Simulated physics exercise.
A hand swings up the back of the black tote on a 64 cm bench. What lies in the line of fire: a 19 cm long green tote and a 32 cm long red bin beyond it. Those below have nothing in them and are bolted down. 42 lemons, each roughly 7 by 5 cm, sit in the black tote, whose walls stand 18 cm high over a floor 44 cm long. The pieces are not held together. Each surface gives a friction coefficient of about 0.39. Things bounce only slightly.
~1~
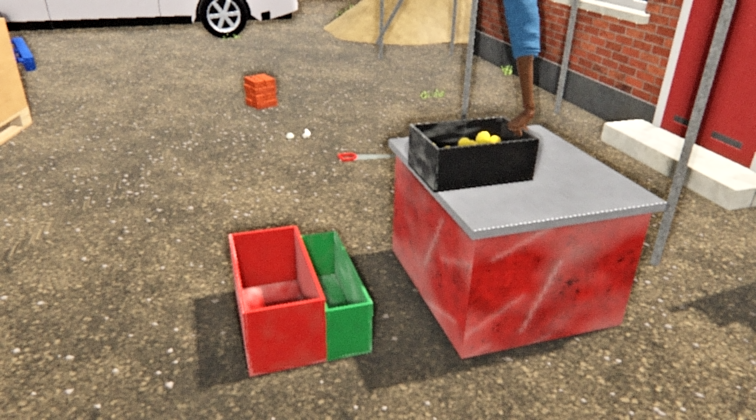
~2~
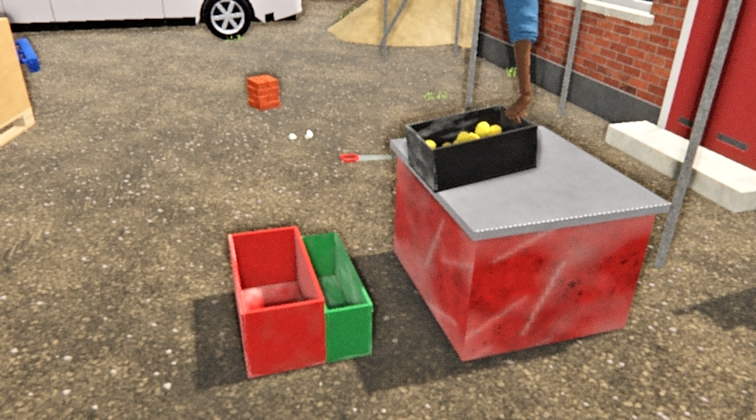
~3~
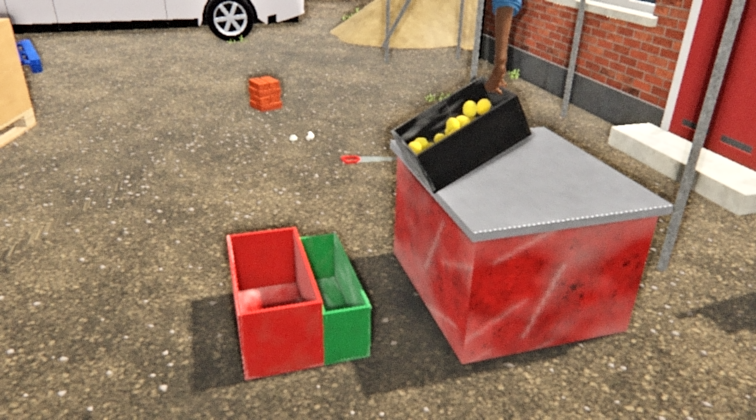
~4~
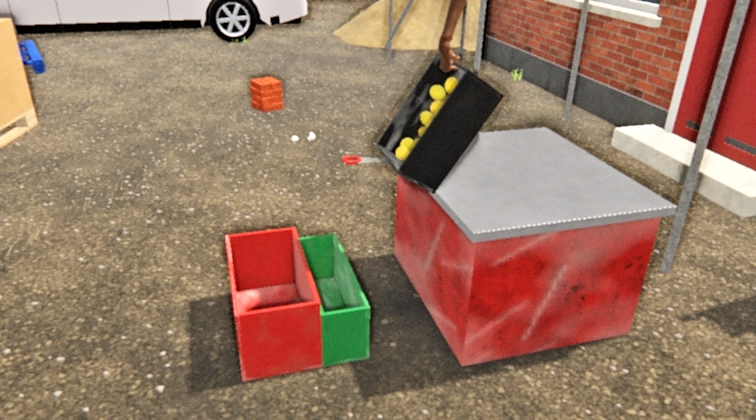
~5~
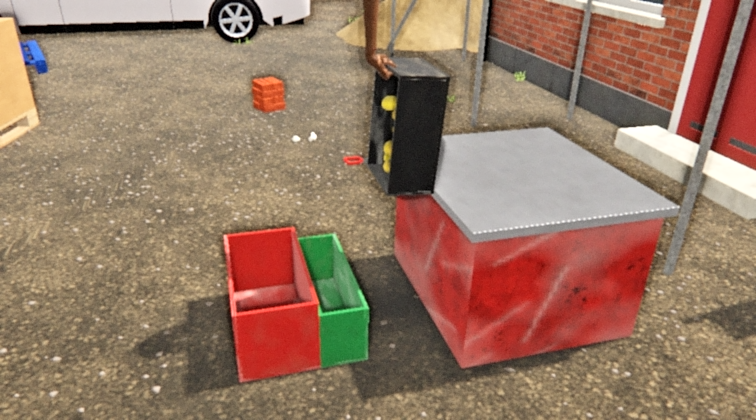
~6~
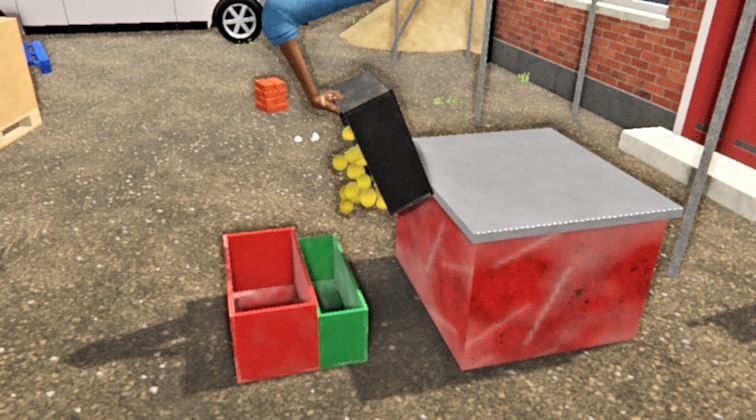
Black tote of lemons being swung up and over by a hand on a bench, lemons dropping out at its left side.
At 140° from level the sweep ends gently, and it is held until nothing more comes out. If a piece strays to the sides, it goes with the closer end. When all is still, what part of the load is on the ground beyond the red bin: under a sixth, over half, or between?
My guess is fewer than a sixth of them.
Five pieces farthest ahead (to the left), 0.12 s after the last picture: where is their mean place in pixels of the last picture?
I'd put their middle close to (309, 252).
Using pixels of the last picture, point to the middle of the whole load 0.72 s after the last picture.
Look near pixel (333, 312).
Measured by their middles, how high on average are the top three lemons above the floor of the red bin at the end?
Some 3 cm.
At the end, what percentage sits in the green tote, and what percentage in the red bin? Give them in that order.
My estimate is some 55 per cent, then some 15 per cent.
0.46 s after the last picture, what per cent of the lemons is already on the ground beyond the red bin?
Roughly 0 percent.
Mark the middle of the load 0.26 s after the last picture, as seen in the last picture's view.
Around (331, 264).
Then, 0.12 s after the last picture, tilt 129°; 18 still in the black tote, 3 in the green tote and 21 in the air.
Then, 0.26 s after the last picture, tilt 139°; 3 still in the black tote, 12 in the green tote, 5 in the red bin and 22 in the air.
Then, 0.46 s after the last picture, tilt 140°; 23 in the green tote, 6 in the red bin, 7 on the ground short of the green tote and 6 in the air.
Final count (0.72 s after the last picture), 23 in the green tote, 6 in the red bin and 13 on the ground short of the green tote. Asked share, 0 of 42, 0 per cent.
